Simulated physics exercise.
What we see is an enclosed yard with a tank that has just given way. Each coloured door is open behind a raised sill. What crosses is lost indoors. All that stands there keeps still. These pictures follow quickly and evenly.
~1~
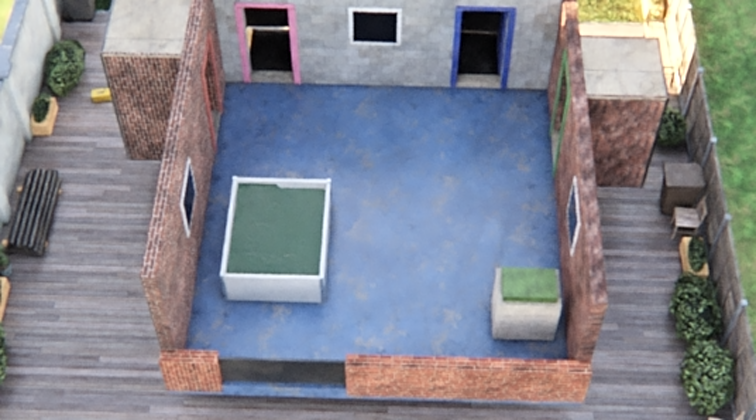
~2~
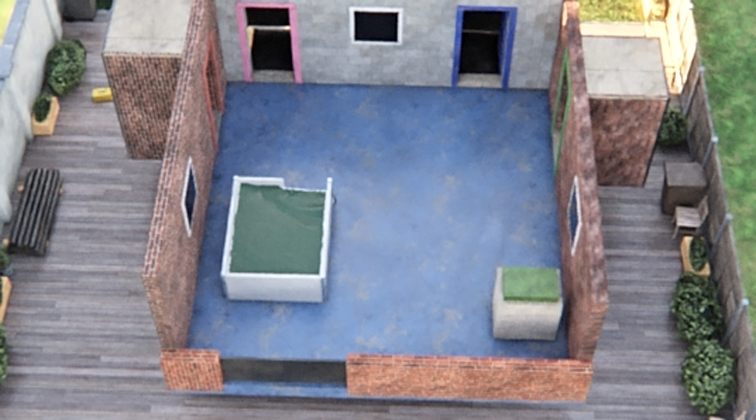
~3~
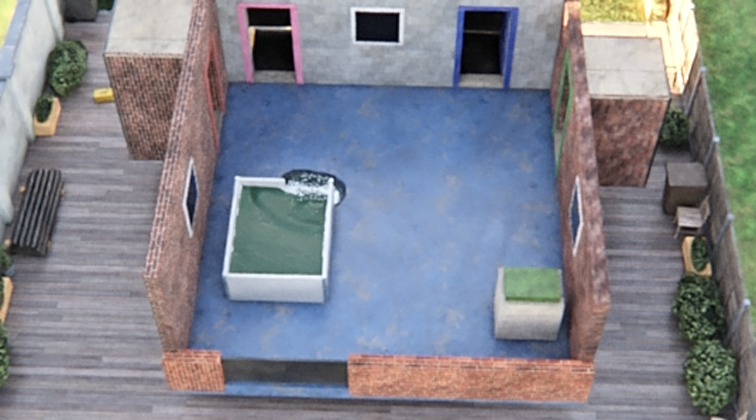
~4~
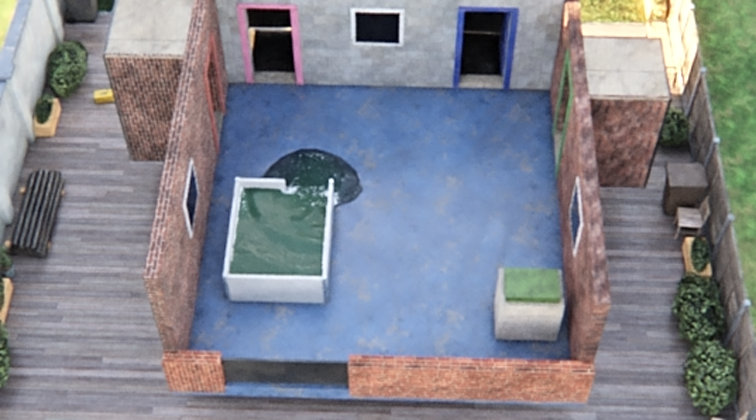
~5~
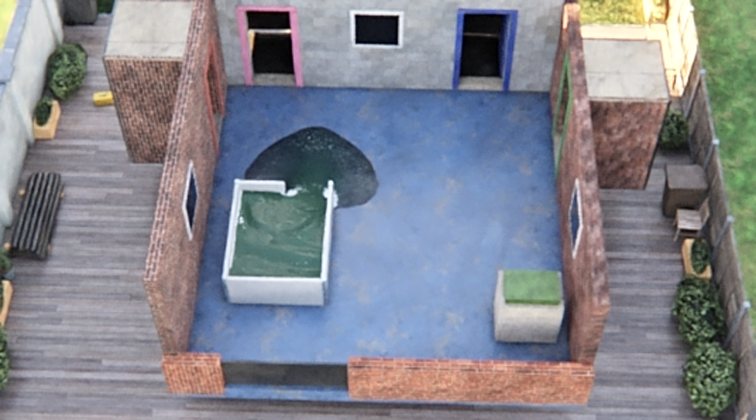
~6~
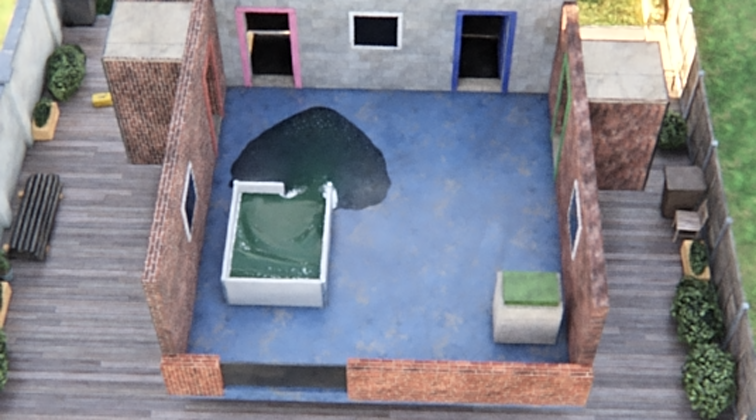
Dark green water pouring through a gap in the far side of a white-walled tank, spreading across a blue yard floor.
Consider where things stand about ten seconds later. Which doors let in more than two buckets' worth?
Outcome: The green door is going to stay inside the allowance; the red door is going to stay inside the allowance; the blue door is going to stay inside the allowance; the pink door is going to overshoot the allowance.
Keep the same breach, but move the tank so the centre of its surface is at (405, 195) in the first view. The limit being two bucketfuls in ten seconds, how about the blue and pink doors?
Looking at it, the blue door breaks the limit and the pink door comes in under.
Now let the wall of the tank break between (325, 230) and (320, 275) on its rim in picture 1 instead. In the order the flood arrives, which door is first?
The answer is the green door.
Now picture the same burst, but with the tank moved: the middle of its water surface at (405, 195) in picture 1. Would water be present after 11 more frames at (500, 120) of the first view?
Hit.
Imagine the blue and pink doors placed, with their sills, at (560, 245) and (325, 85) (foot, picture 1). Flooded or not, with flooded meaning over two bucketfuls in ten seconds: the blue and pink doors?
Taking them in turn, the blue door remains below the limit and the pink door crosses the limit.
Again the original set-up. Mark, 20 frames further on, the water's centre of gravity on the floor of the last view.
That comes out near (331, 176).
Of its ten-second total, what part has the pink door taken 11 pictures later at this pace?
Around 25 in a hundred.
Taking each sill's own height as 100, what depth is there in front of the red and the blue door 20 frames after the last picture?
Readings, in sequence: 80 percent and 60 percent.
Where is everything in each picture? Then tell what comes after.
Still water in the open tank at (277, 229), in the first picture.
The front is at a hidden place, out from the gap on the open tank's far side, in the second picture.
The front is at (293, 174), out from the gap on the open tank's far side, in the third picture.
Water pours out on the open tank's far side and has run to (302, 153), in the fourth picture.
The front is at (319, 130), out from the gap on the open tank's far side, in the fifth picture.
Water pours out on the open tank's far side and has run to (325, 111), in the sixth picture.
A moment on, water covers 25 % of the floor; the green door not reached, the red door wet at the sill, nothing in, the blue door not reached, the pink door under two buckets in.
Next, water covers 35 % of the floor; the green door not reached, the red door wet at the sill, nothing in, the blue door wet at the sill, nothing in, the pink door over two buckets in.
Then, water covers 35 % of the floor; the green door wet at the sill, nothing in, the red door wet at the sill, nothing in, the blue door wet at the sill, nothing in, the pink door far over two buckets in.
Later, water covers 60 % of the floor; the green door wet at the sill, nothing in, the red door wet at the sill, nothing in, the blue door wet at the sill, nothing in, the pink door far over two buckets in.
In the end, water covers 90 % of the floor; the green door wet at the sill, nothing in, the red door wet at the sill, nothing in, the blue door wet at the sill, nothing in, the pink door far over two buckets in.
